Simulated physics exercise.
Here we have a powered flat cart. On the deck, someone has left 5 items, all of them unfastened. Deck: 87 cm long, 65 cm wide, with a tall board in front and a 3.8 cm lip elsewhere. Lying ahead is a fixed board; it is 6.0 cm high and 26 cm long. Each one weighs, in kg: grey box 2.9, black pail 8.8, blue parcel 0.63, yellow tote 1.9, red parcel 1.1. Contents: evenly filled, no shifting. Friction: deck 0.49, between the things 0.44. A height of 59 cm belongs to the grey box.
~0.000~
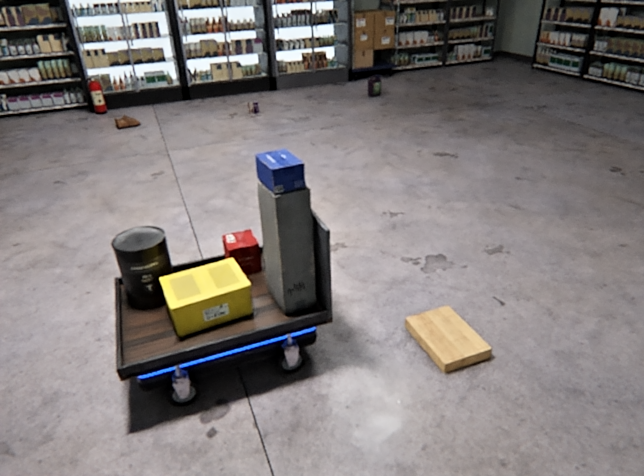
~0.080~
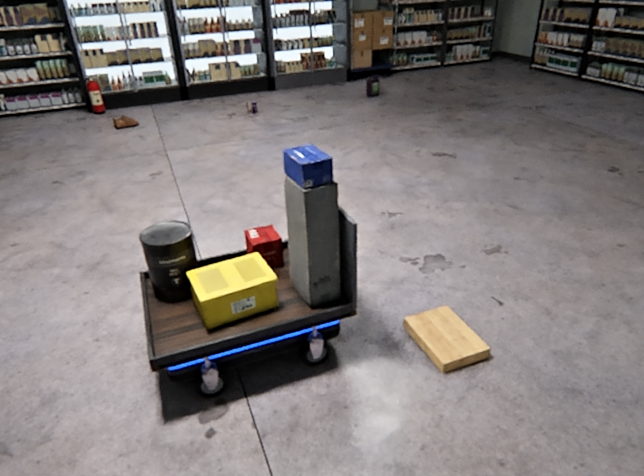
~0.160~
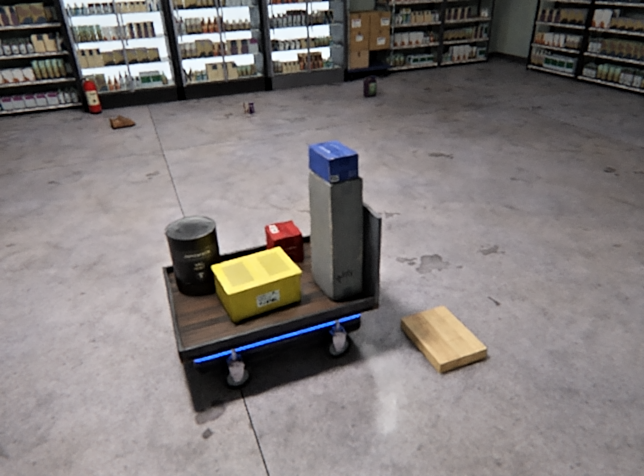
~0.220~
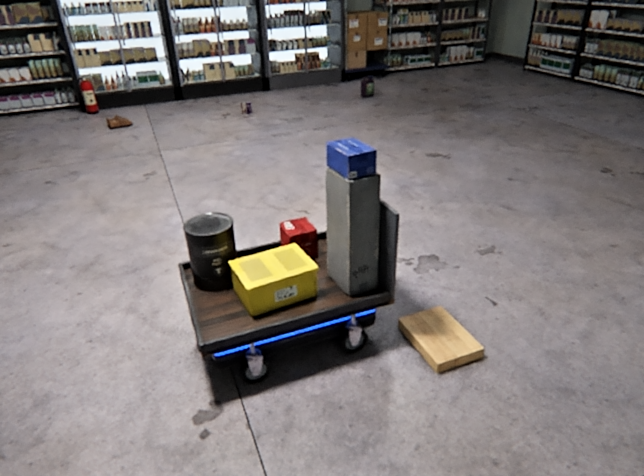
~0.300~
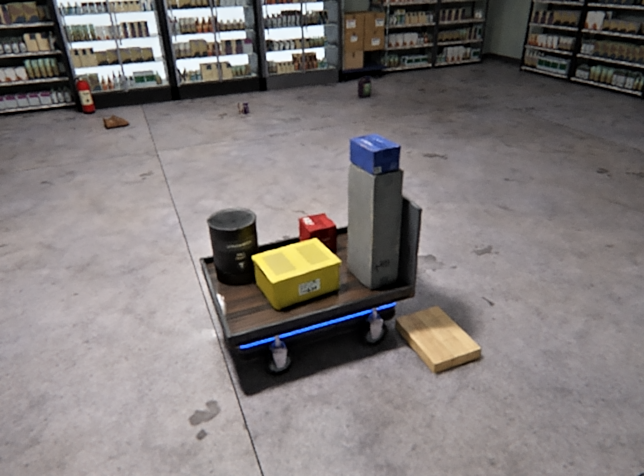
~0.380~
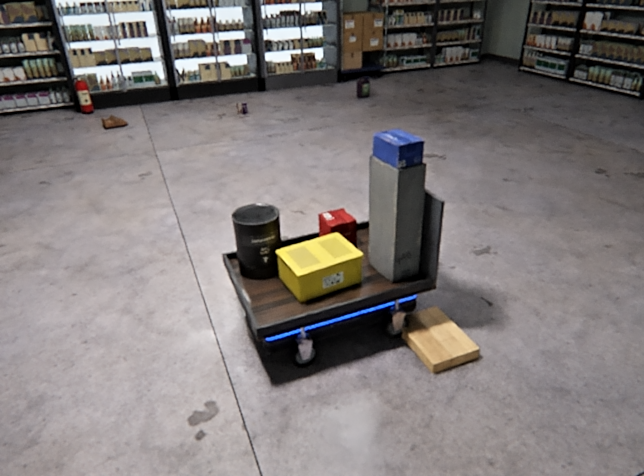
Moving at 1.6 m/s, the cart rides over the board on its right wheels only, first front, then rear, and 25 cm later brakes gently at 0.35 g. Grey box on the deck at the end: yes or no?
Yes.
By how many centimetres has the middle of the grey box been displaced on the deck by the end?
Net shift near 16 cm.
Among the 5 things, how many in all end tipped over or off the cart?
The number here is 3.
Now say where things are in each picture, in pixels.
In the first frame, cart 0 cm along; grey box (287, 245); black pail (146, 267).
In the second frame, cart 13 cm along; yellow tote (233, 290); red parcel (264, 248).
In the third frame, cart 26 cm along; black pail (196, 256); blue parcel (333, 161).
In the fourth frame, cart 35 cm along; yellow tote (274, 279); red parcel (299, 240).
In the fifth frame, cart 48 cm along; black pail (235, 247); blue parcel (374, 154).
In the sixth frame, cart 61 cm along; grey box (395, 218); yellow tote (320, 267).
After 0.78 s, cart 125 cm along; grey box leaning 40° near (460, 185); blue parcel leaning 40°; yellow tote leaning 11°.
After 1.38 s, cart 199 cm along; blue parcel now off the cart; grey box leaning 68° near (561, 164); black pail on its side.
At rest (2.8 s), off the cart, black pail and blue parcel; tipped over on the deck, grey box; not toppled but over 10 cm from the start, red parcel; the last one in place, give or take 10 cm. In the last view, grey box near (581, 172).
